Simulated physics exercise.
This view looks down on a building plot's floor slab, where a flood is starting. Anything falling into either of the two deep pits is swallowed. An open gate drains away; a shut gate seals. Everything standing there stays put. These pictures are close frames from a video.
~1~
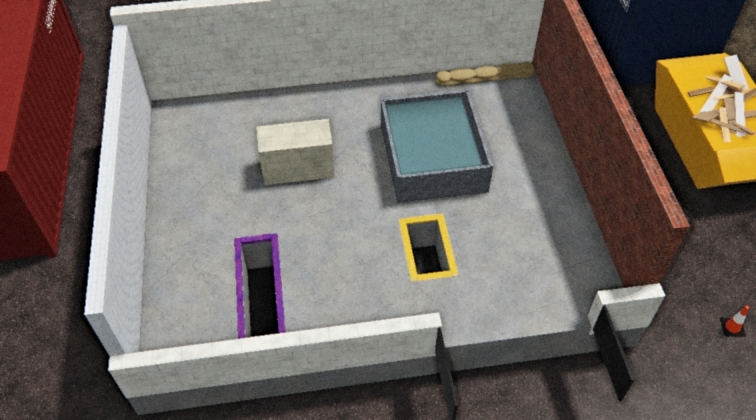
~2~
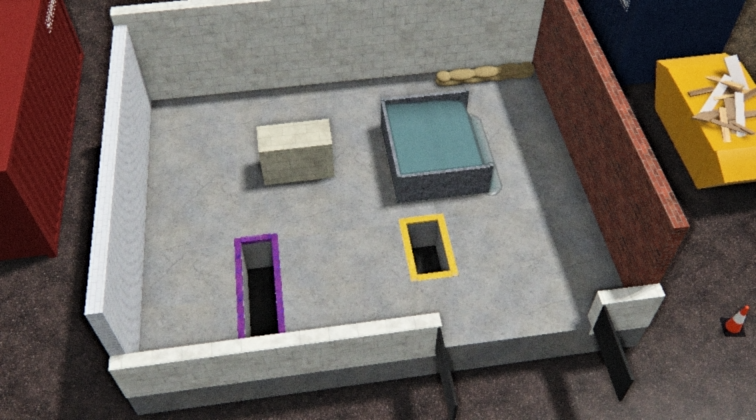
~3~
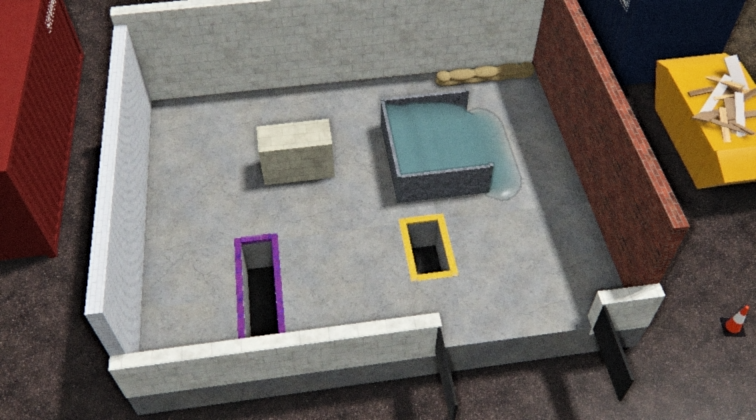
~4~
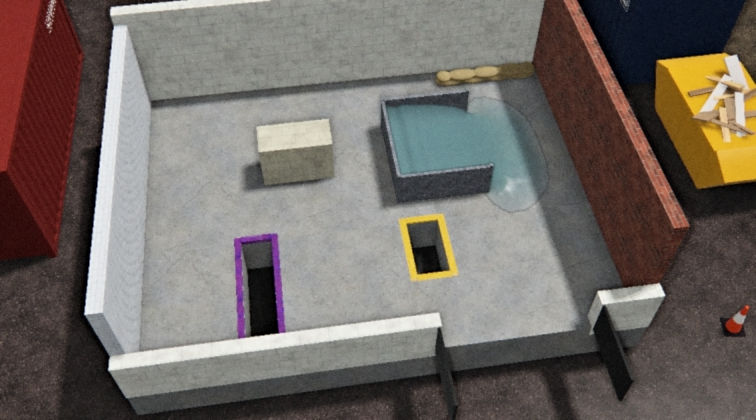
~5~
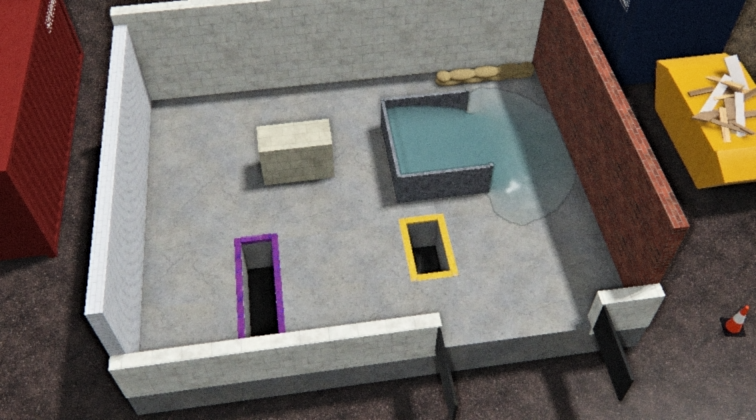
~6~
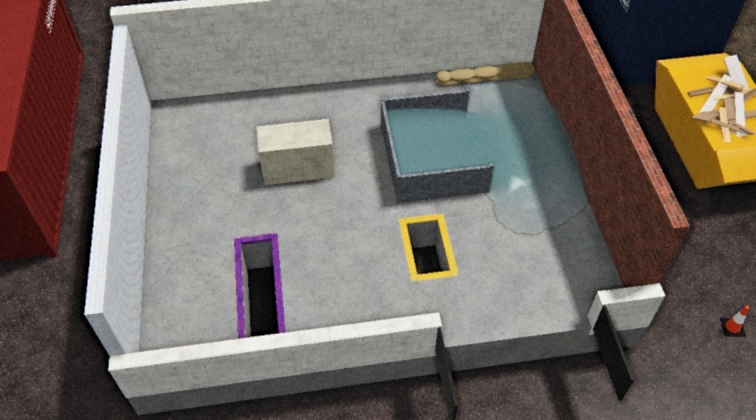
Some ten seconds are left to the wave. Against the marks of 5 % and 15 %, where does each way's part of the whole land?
The gate lands above 15 %; the yellow pit lands below 5 %; the purple pit lands below 5 %.
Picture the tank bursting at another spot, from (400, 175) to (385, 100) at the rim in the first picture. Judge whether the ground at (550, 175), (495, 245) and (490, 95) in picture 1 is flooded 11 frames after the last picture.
The first would be still unwetted, the second still unwetted and the third still unwetted.
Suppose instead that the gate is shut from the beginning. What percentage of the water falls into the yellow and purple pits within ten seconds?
Shares in percent: Yellow 8, purple 4.
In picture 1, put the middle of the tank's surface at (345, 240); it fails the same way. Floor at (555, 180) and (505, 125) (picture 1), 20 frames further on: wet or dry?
One after the other, they come out submerged and submerged.
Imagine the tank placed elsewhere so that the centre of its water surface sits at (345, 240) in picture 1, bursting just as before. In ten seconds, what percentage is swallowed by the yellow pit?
Yellow: About 65 %.
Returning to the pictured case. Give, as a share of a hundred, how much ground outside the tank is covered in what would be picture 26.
About 35 %.
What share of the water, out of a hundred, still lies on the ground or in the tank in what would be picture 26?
Roughly 96 %.
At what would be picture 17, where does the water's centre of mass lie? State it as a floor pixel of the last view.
I'd point to (511, 154).
A moment on, water covers 15 % of the floor; the gate 0 %, the yellow pit 0 %, the purple pit 0 %.
Next, water covers 20 % of the floor; the gate 0 %, the yellow pit 0 %, the purple pit 0 %.
Then, water covers 35 % of the floor; the gate 5 %, the yellow pit 0 %, the purple pit 0 %.
Later, water covers 60 % of the floor; the gate 16 %, the yellow pit 0 %, the purple pit 0 %.
In the end, water covers 85 % of the floor; the gate 25 %, the yellow pit 2 %, the purple pit 0 %.
